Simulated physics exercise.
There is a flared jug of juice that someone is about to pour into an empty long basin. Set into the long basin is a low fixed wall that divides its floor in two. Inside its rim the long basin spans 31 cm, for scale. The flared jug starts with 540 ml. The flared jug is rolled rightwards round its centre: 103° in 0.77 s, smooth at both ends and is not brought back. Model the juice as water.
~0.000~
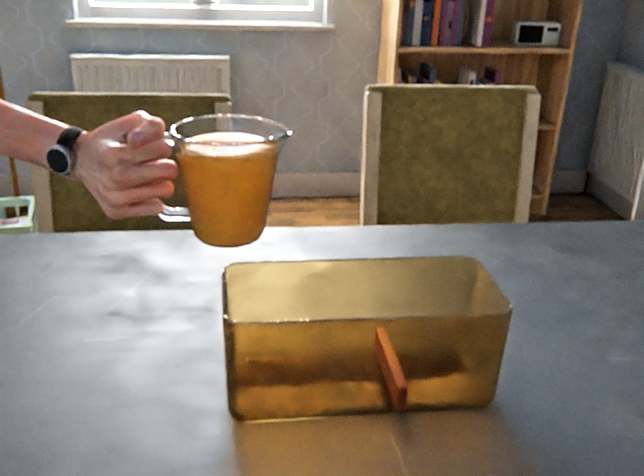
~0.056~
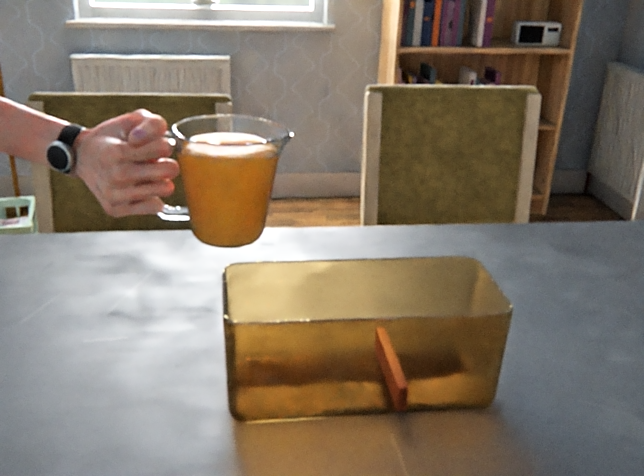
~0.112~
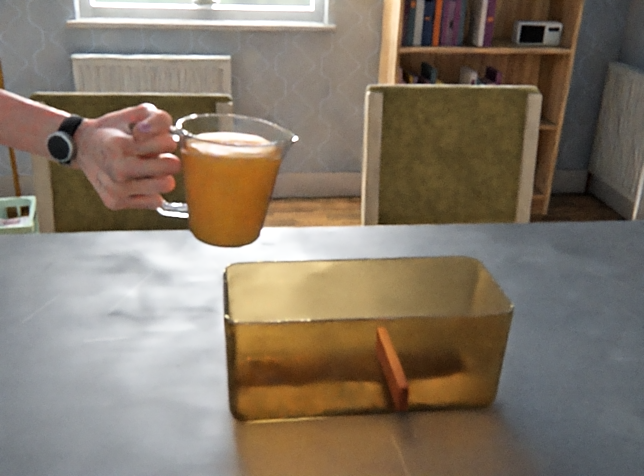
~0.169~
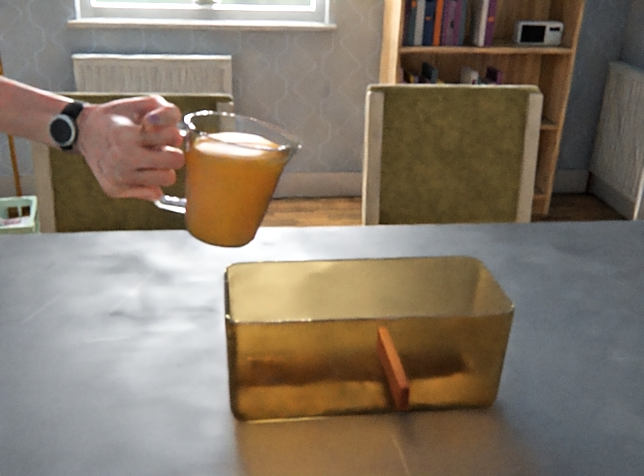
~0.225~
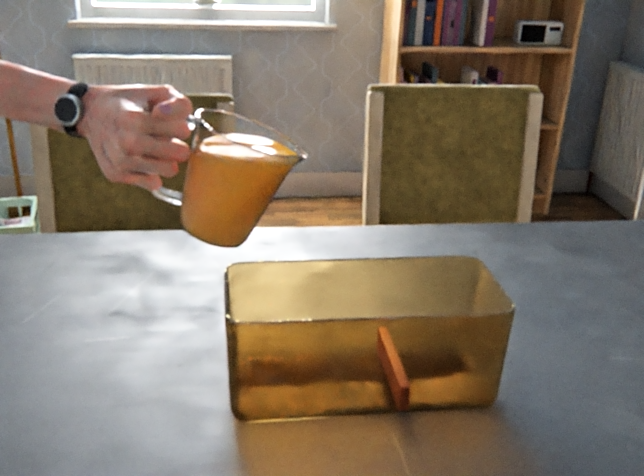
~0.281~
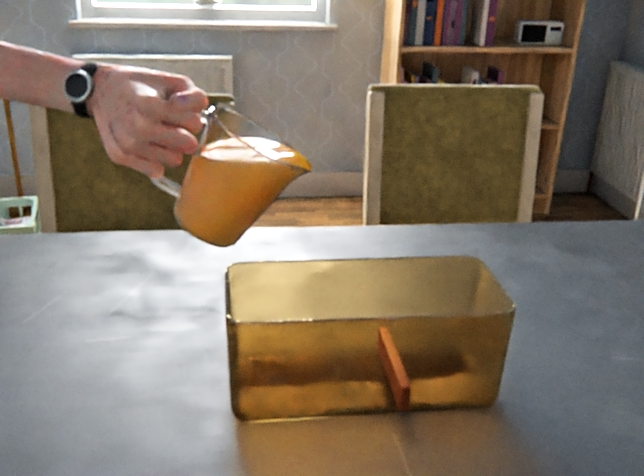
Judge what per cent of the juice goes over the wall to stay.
9 percent, roughly.
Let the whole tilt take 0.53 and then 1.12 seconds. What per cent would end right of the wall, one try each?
First 10, then 10 per cent.
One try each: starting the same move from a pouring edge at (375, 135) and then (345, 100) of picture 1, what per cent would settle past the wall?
Respectively about 85 and 70 percent.
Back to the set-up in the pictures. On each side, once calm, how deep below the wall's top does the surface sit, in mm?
12 mm left, 30 mm right.
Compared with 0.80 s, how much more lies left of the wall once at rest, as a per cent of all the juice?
Near 14 percent, give or take.
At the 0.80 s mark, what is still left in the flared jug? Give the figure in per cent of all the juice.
Near 10 in a hundred.
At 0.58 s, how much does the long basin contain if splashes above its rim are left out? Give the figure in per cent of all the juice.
I reckon close to 22 percent of it.
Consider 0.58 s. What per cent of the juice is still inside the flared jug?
Near 54 in a hundred.
Then, 0.58 s in, the tilt is 88° and 54 per cent is still to pour, 22 is left of the wall and 0 right of it.
Then, 0.80 s in, the tilt is 103° and 10 per cent is still to pour, 75 is left of the wall and 3 right of it.
Then, 1.02 s in, the tilt is 103° and 0 per cent is still to pour, 90 is left of the wall and 8 right of it.
Then, 1.27 s in, the tilt is 103° and 0 per cent is still to pour, 90 is left of the wall and 9 right of it.
Finally, 90 per cent lies left of the wall, 9 right of it and 1 outside.
